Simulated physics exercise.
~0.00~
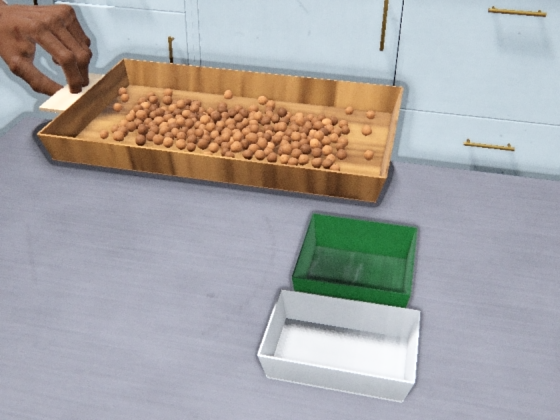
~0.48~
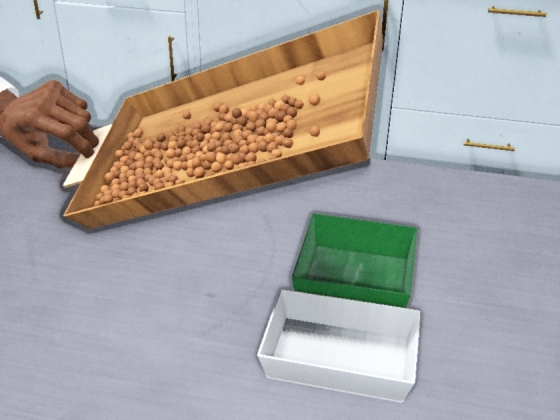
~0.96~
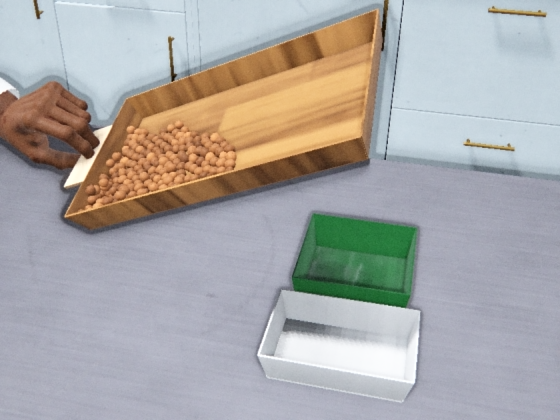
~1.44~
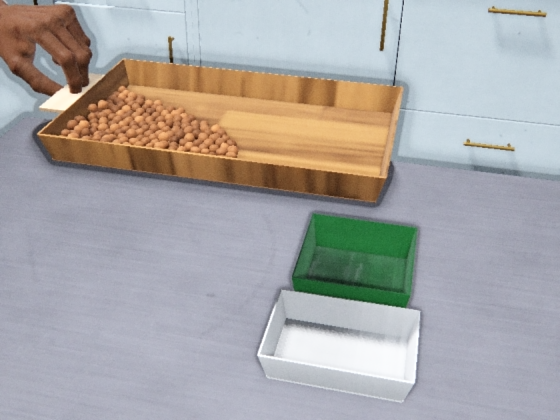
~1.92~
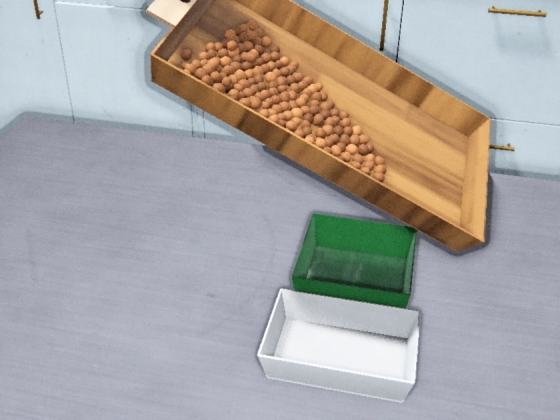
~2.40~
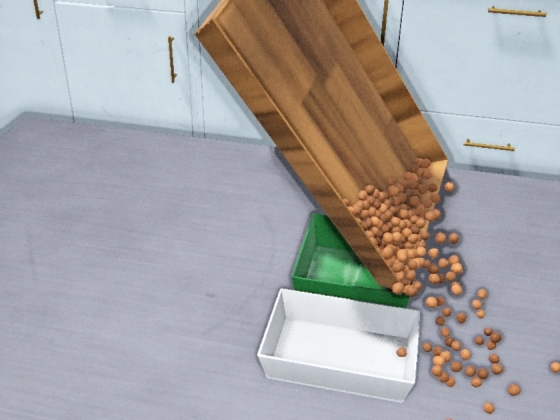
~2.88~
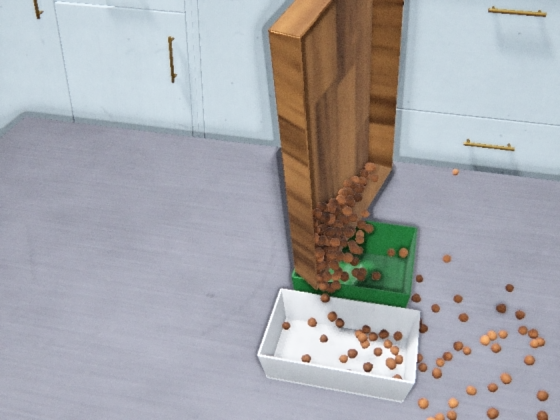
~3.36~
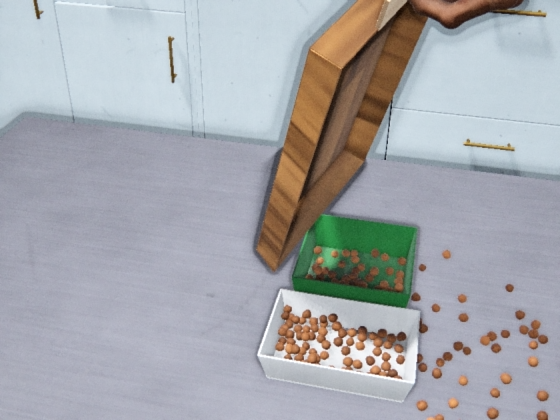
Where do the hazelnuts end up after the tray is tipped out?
They are split between the white tin, the green tin and the area outside them, with a sizeable share in each of the three places.
